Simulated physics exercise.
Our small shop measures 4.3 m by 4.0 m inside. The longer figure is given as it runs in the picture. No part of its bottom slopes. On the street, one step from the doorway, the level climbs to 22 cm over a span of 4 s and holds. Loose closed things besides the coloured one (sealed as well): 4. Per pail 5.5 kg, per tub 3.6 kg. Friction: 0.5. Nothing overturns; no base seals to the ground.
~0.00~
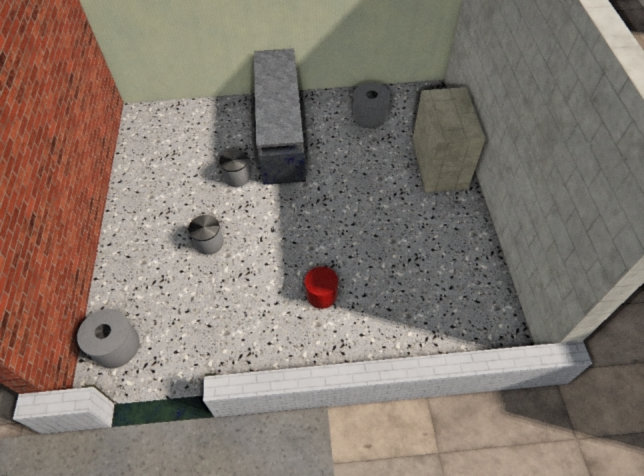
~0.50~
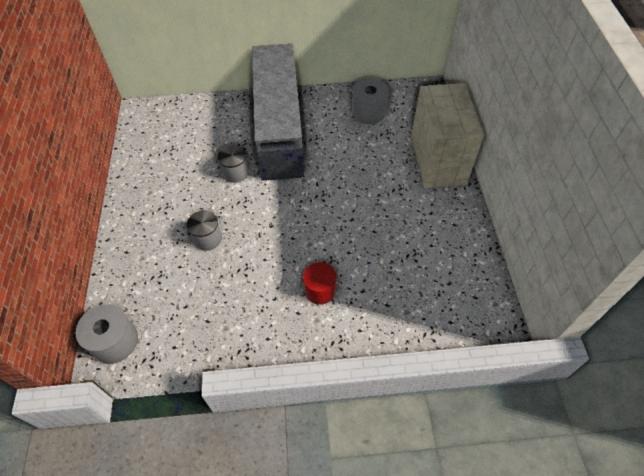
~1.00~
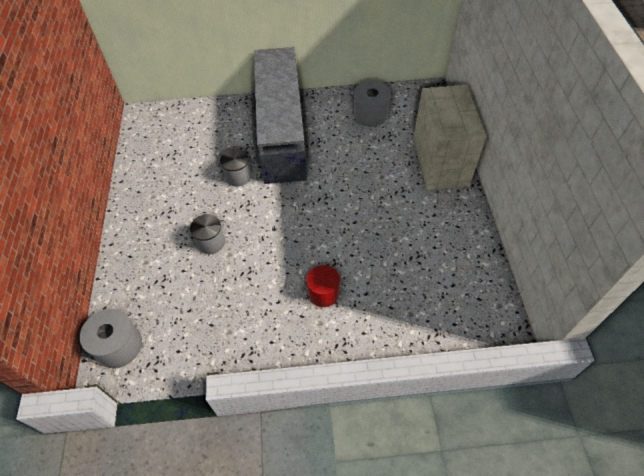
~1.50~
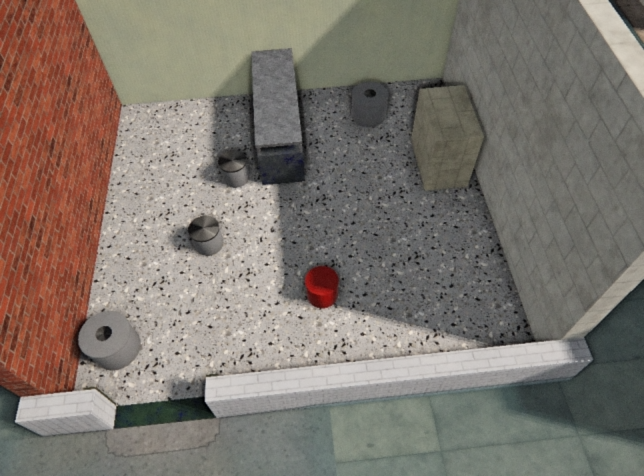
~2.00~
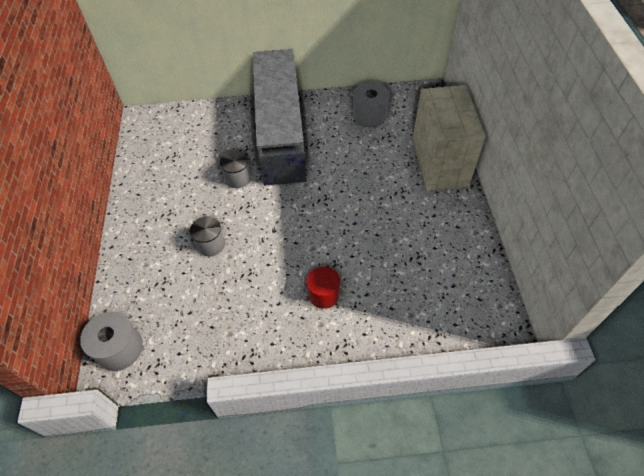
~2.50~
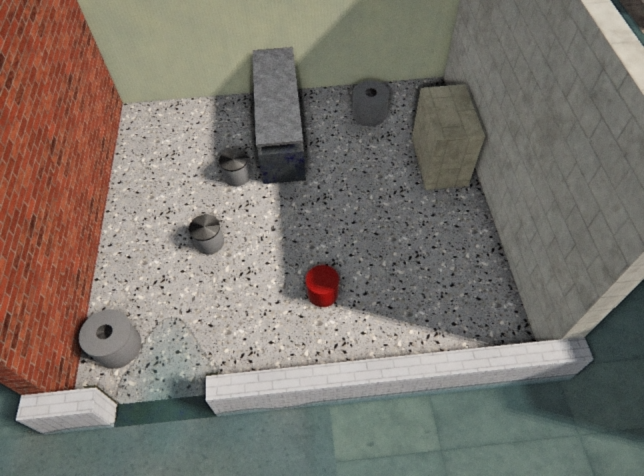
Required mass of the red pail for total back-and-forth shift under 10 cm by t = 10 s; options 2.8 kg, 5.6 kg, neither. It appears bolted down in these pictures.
Required: 2.8 kg.
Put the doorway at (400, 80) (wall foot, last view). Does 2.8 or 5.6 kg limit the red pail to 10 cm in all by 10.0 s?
I'd say neither one will work.
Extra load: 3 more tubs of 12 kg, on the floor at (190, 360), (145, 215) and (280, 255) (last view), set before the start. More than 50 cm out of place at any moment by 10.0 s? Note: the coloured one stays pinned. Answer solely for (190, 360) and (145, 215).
First exceeds it, then exceeds it.
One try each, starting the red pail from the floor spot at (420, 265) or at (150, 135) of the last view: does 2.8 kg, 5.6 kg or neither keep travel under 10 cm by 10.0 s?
Well, first the light mass is sufficient, and next neither mass is sufficient.
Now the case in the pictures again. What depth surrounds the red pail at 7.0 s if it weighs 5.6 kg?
2 cm, roughly.
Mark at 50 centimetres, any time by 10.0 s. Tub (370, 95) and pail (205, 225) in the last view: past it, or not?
Falls short; exceeds it.
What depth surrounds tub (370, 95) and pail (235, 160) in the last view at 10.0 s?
Some 3 cm at the first, some 10 cm at the second.
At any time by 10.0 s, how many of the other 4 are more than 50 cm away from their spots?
The count comes to 3.
After 3.5 s the red pail would be 0 cm from its start with 2.8 kg and 0 cm from its start with 5.6 kg; 0 cm of water round it then.
After 4.5 s the red pail would be 0 cm from its start with 2.8 kg and 0 cm from its start with 5.6 kg; 1 cm of water round it then.
After 7.0 s the red pail would be 0 cm from its start with 2.8 kg and 0 cm from its start with 5.6 kg; 2 cm of water round it then.
After 10.0 s the red pail would be 0 cm from its start with 2.8 kg and 0 cm from its start with 5.6 kg; 2 cm of water round it then.
